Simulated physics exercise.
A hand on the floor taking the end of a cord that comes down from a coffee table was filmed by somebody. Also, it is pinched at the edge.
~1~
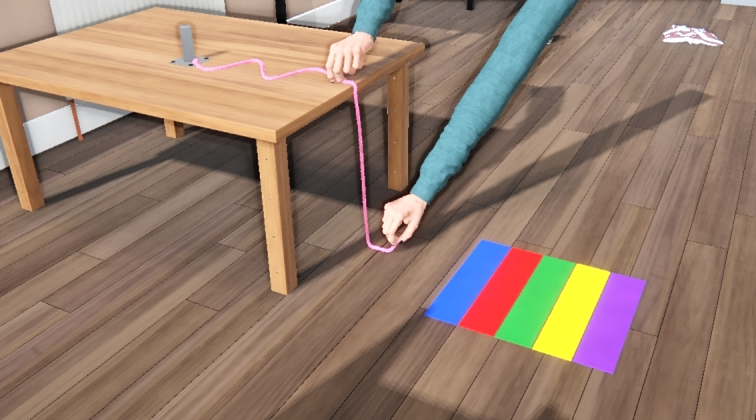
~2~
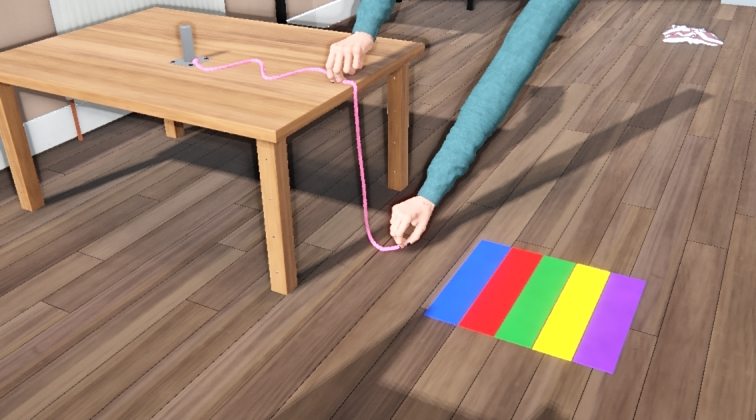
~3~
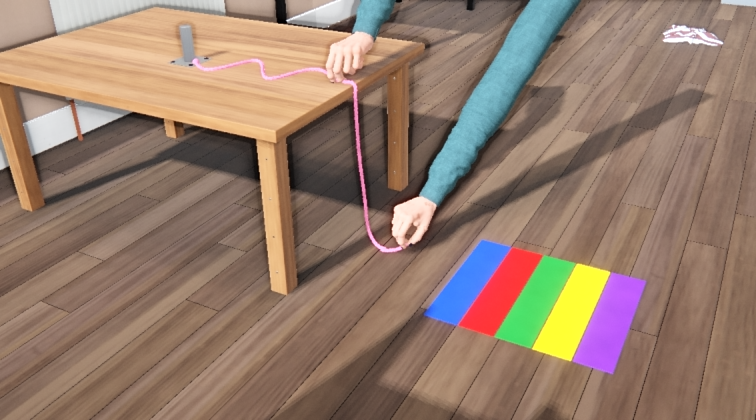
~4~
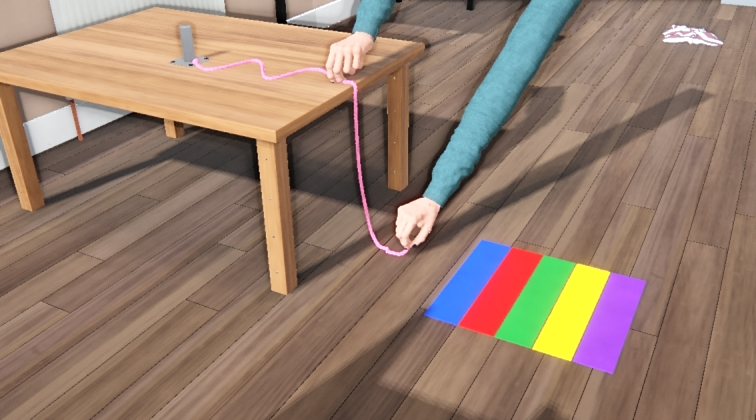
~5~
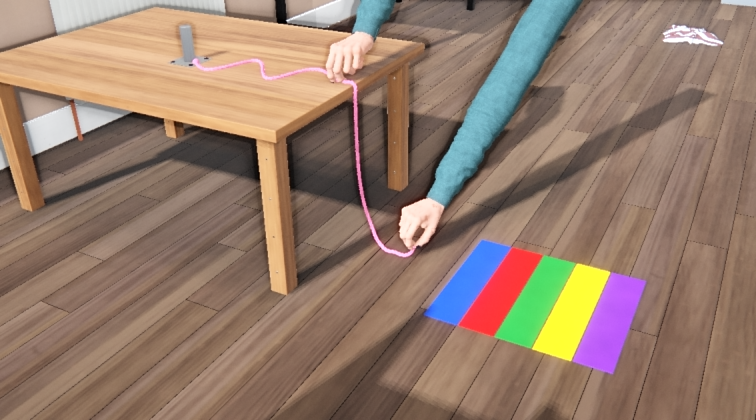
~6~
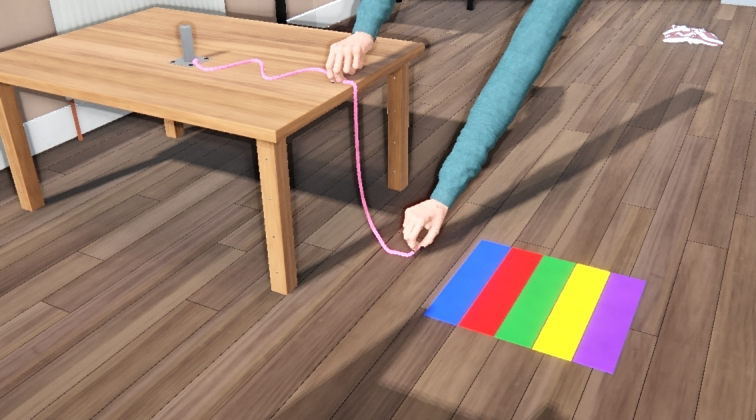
The video shows one hand pinching a pink cord at the edge of a wooden table while another hand, near the floor, holds the cord's end and moves it slightly right, beside blue, red, green, yellow and purple stripes.
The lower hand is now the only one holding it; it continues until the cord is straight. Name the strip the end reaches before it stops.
Purple.
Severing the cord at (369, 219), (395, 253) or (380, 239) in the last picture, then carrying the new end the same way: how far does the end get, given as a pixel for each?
Try by try, the places come out as (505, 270), (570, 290) and (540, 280).
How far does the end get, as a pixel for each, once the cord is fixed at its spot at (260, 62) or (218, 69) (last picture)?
It would be somewhere around (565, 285) the first time and (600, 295) the second.
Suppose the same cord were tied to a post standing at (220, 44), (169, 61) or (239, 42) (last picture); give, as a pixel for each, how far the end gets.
Around (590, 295), then (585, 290), then (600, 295).
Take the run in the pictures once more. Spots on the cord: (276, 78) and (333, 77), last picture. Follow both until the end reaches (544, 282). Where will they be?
About (332, 81) for the first point; the other lies about (368, 140).
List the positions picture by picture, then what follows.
The first frame shows end (397, 242); blue (452, 304); red (486, 314); green (522, 325); yellow (560, 337); purple (600, 348).
The second frame shows end (405, 244); cord through (209, 70) (263, 67) (299, 72) (351, 84) (360, 159) (367, 224).
The third frame shows end (406, 245).
The fourth frame shows end (410, 246); cord through (209, 70) (263, 67) (299, 72) (351, 84) (358, 159) (369, 224).
The fifth frame shows end (414, 247).
The sixth frame shows end (417, 248); cord through (209, 70) (263, 67) (299, 72) (351, 84) (358, 159) (371, 224).
Early on, end near (545, 282); over green.
Midway, end near (585, 293); over yellow.
At the end of the slack, end near (611, 300); over purple. Over purple.
